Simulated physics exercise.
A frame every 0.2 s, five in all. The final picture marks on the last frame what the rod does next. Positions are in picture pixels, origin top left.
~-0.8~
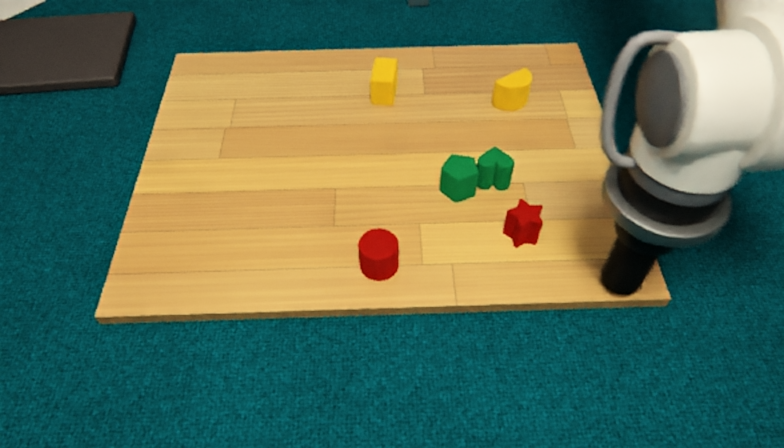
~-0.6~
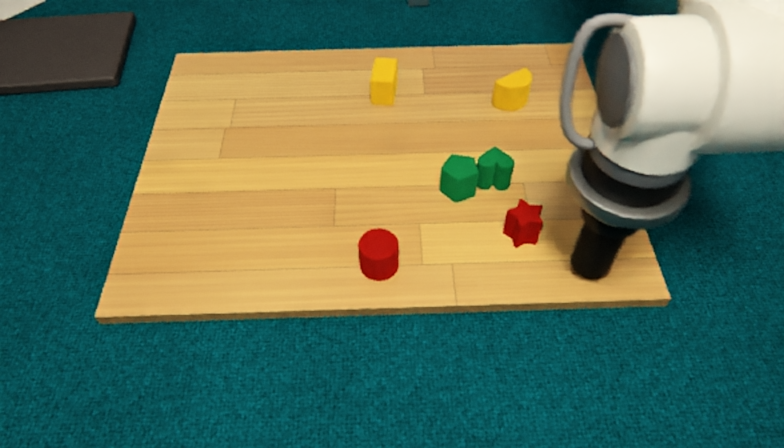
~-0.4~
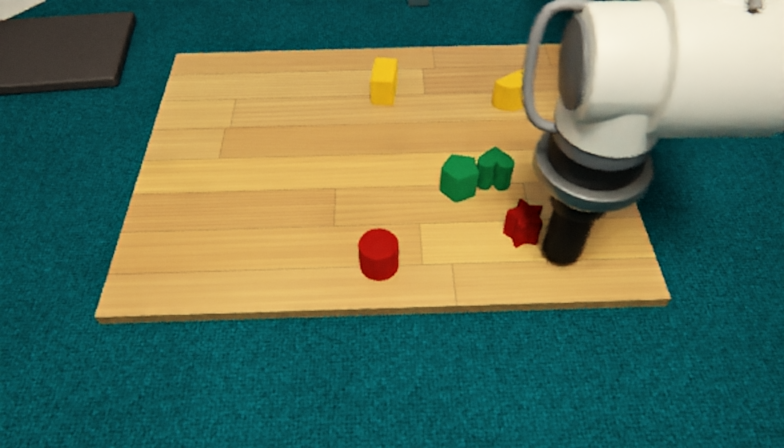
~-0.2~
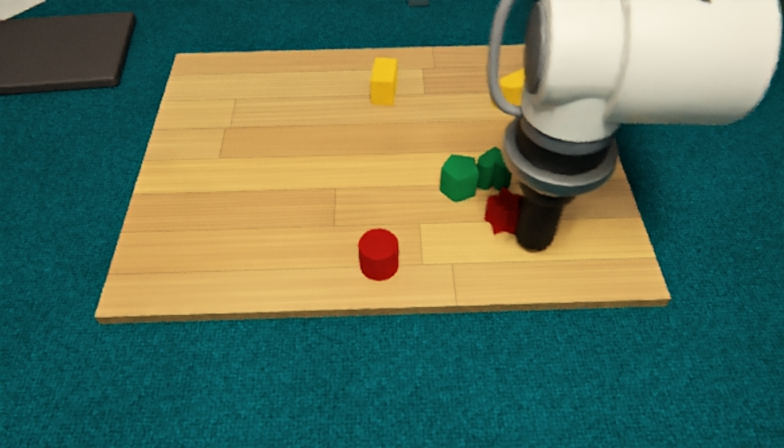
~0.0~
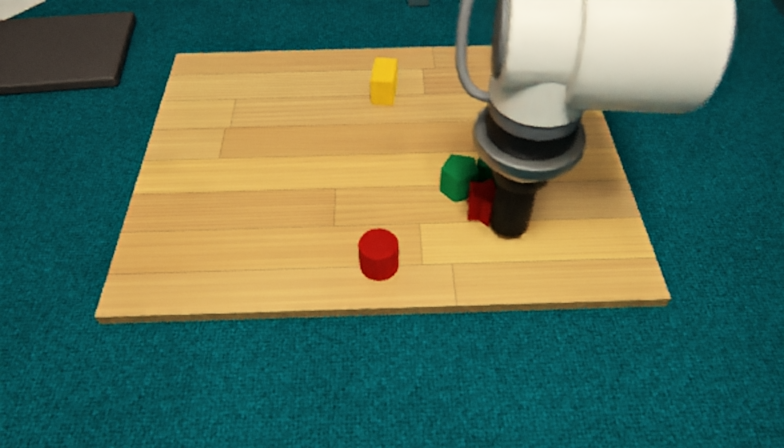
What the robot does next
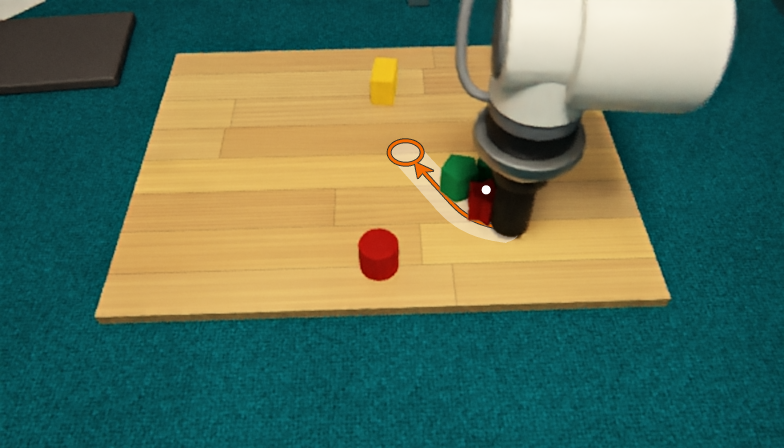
A white robot arm with a black rod moves leftward and slightly away over a wooden board on teal carpet, seen from above by a still camera. Yellow blocks sit at the back, two green blocks near the middle, a red cylinder front and centre, and a red star to the right. The rod nears the star, then pushes it left and back toward the green blocks.
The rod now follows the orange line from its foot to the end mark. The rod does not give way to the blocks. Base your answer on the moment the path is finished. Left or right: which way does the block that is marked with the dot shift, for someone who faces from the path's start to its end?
Displaced left.
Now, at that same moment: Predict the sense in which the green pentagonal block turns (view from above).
From the top: Clockwise.
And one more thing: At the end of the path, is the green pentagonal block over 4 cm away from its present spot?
Answer: Yes.
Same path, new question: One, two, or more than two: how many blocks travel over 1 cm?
My best guess is that a pair of blocks move over 1 cm.
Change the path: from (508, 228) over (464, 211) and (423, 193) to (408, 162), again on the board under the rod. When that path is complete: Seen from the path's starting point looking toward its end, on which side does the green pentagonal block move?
Sideways, to the right.
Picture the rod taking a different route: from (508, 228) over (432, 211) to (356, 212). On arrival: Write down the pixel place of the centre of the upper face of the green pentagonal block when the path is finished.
It sits at (436, 146).
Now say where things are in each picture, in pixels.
Rod's lower end at (621, 279); green pentagonal block at (461, 166); red star-shaped block at (527, 212); green heart-shaped block at (496, 158), in the first frame.
Rod at (590, 263); blocks still, in the second frame.
Rod at (562, 249); blocks still, in the third frame.
Rod at (534, 236); red star-shaped block at (507, 200), in the fourth frame.
Rod at (509, 223); green pentagonal block at (461, 166); red star-shaped block at (486, 190); green heart-shaped block hidden, in the fifth frame.
Drawn move, from (508, 228) by way of (461, 212) and (432, 181) to (406, 152); the dot is on the red star-shaped block.
What follows on the original path. One third of the way, rod at (461, 206); green pentagonal block at (441, 147), turned 50° clockwise; red star-shaped block at (441, 171).
Two thirds of the way, rod at (432, 175); green pentagonal block at (428, 128), turned 120° clockwise; red star-shaped block at (407, 146).
At the end, rod at (406, 147); green pentagonal block at (428, 113), turned 140° clockwise; red star-shaped block at (377, 131), turned 45° anticlockwise; green heart-shaped block still.
